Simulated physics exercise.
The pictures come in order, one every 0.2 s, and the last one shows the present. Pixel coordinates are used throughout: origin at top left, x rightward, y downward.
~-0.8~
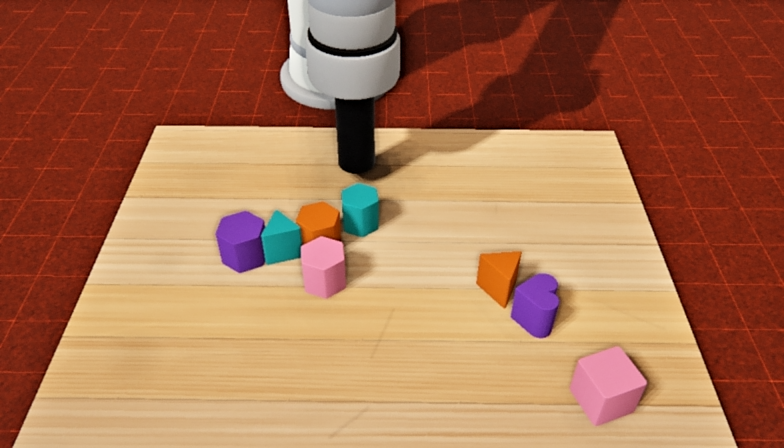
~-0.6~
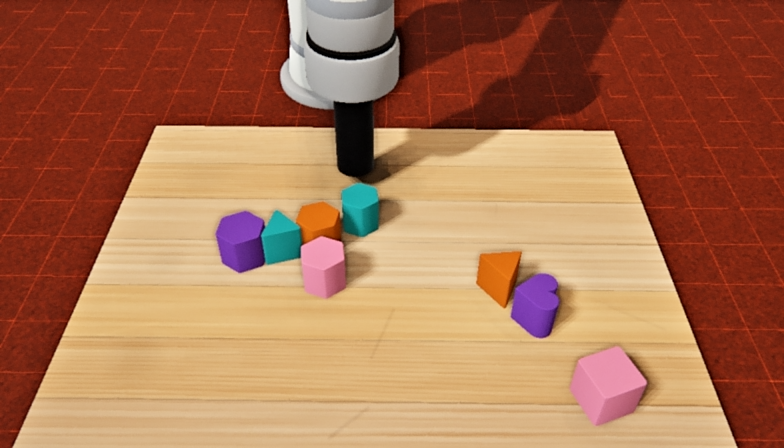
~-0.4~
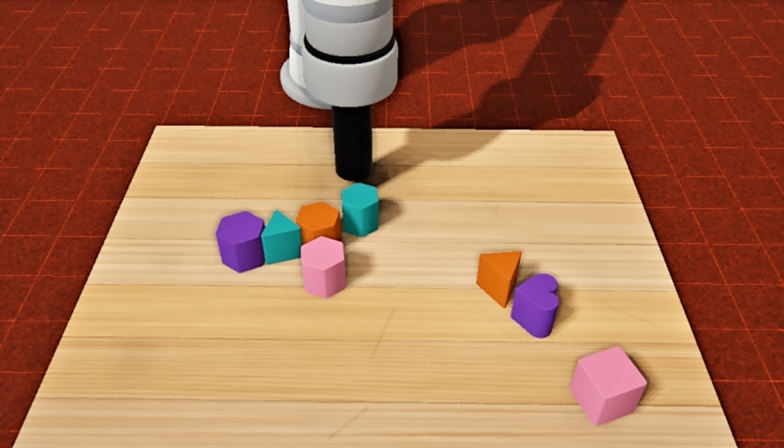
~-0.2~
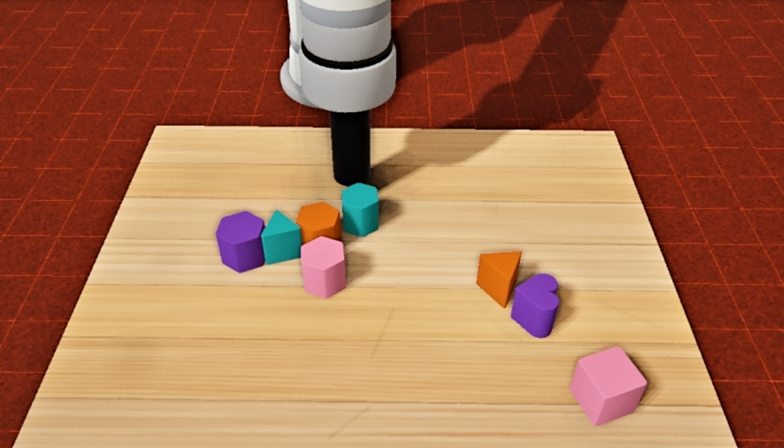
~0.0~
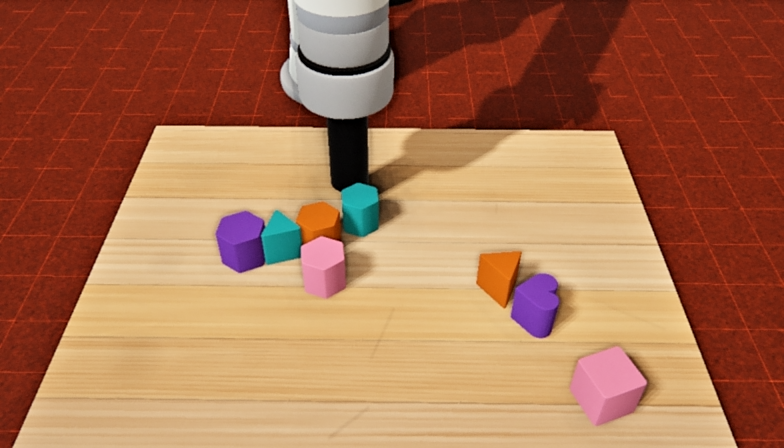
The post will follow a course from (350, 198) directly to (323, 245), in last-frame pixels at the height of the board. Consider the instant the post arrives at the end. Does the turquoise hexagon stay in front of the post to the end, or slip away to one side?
Beside or behind, I predict.
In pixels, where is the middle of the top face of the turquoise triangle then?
If I read the scene right, the answer is (274, 240).
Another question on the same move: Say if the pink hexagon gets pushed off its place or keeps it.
Once the post is done, the pink hexagon is in a new spot.
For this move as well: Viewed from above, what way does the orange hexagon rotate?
Answer: Anticlockwise.
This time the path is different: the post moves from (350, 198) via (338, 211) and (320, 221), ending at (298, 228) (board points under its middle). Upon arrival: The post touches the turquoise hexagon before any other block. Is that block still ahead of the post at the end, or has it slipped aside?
It is off to the side or behind.
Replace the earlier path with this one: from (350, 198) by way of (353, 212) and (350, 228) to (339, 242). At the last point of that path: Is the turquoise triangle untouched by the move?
Short answer: No.
On the path given first. Halfway along, post (336, 204); turquoise hexagon (362, 211), turned 45° anticlockwise.
At the end, post (321, 229); turquoise triangle (274, 240), turned 40° clockwise; orange hexagon (309, 244), turned 25° anticlockwise; pink hexagon (326, 272); turquoise hexagon (361, 219), turned 90° anticlockwise.
